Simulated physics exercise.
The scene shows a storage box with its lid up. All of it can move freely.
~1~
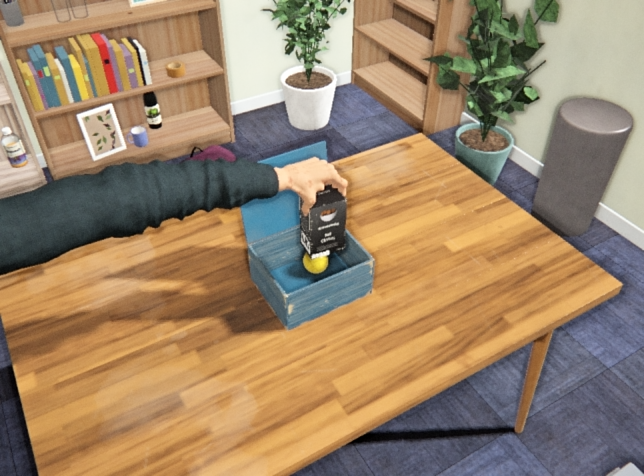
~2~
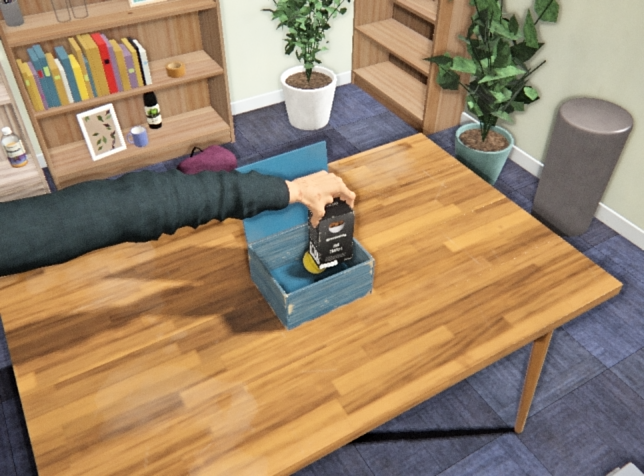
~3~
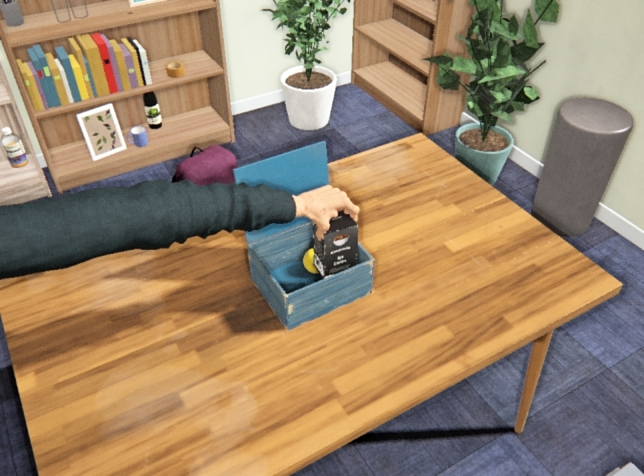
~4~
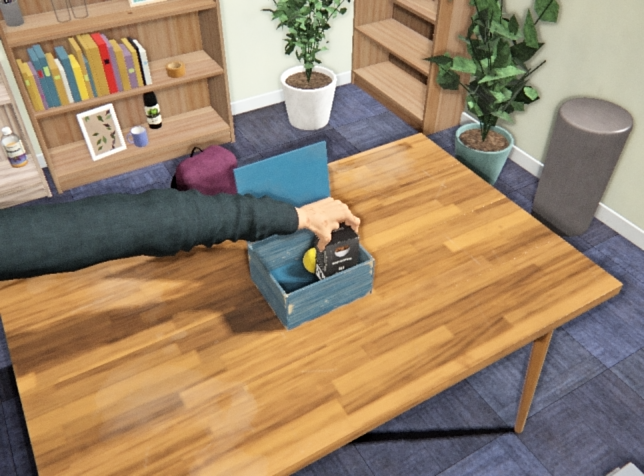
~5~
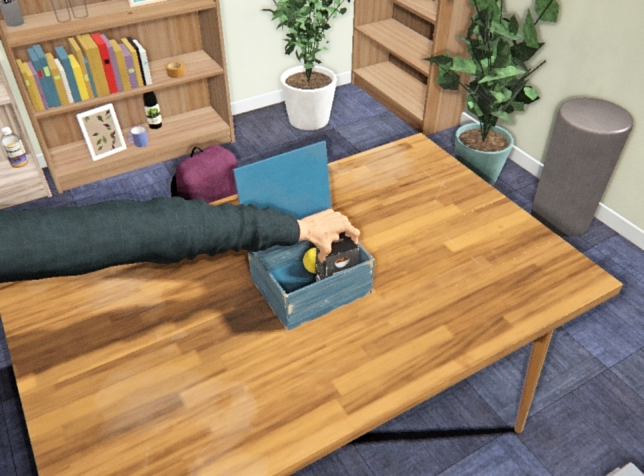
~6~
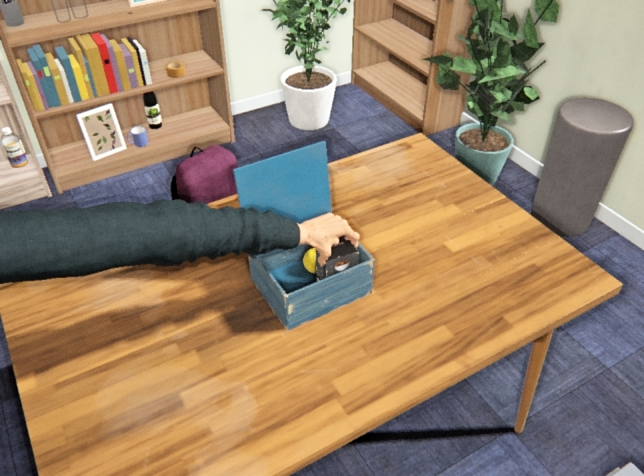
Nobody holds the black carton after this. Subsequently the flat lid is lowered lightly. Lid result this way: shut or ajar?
So the box can't be shut in the end.
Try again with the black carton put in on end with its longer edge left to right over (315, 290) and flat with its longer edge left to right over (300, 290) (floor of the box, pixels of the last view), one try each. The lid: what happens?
Try 1: Lid not shut; try 2: Lid shut.
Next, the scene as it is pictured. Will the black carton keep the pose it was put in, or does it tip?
Looking at the last picture, the black carton is left as set.
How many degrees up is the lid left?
Some 18° above the rim.
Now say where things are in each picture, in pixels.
The first picture shows still above its spot; black carton (323, 222).
The second picture shows still above its spot; black carton (331, 233).
The third picture shows still above its spot; black carton (335, 245).
The fourth picture shows still above its spot; black carton (336, 256).
The fifth picture shows still above its spot; black carton (337, 267).
The sixth picture shows put in, still held; black carton (336, 270).
Then, 1.10 s on from there, lid starting down.
Then, 1.60 s on from there, lid 57° above the rim.
Then, 2.00 s on from there, lid 27° above the rim.
Then, 3.50 s on from there, lid 17° above the rim.
In the end, lid 17° above the rim; both unmoved. At the end, from the last picture's camera, black carton near (336, 270).
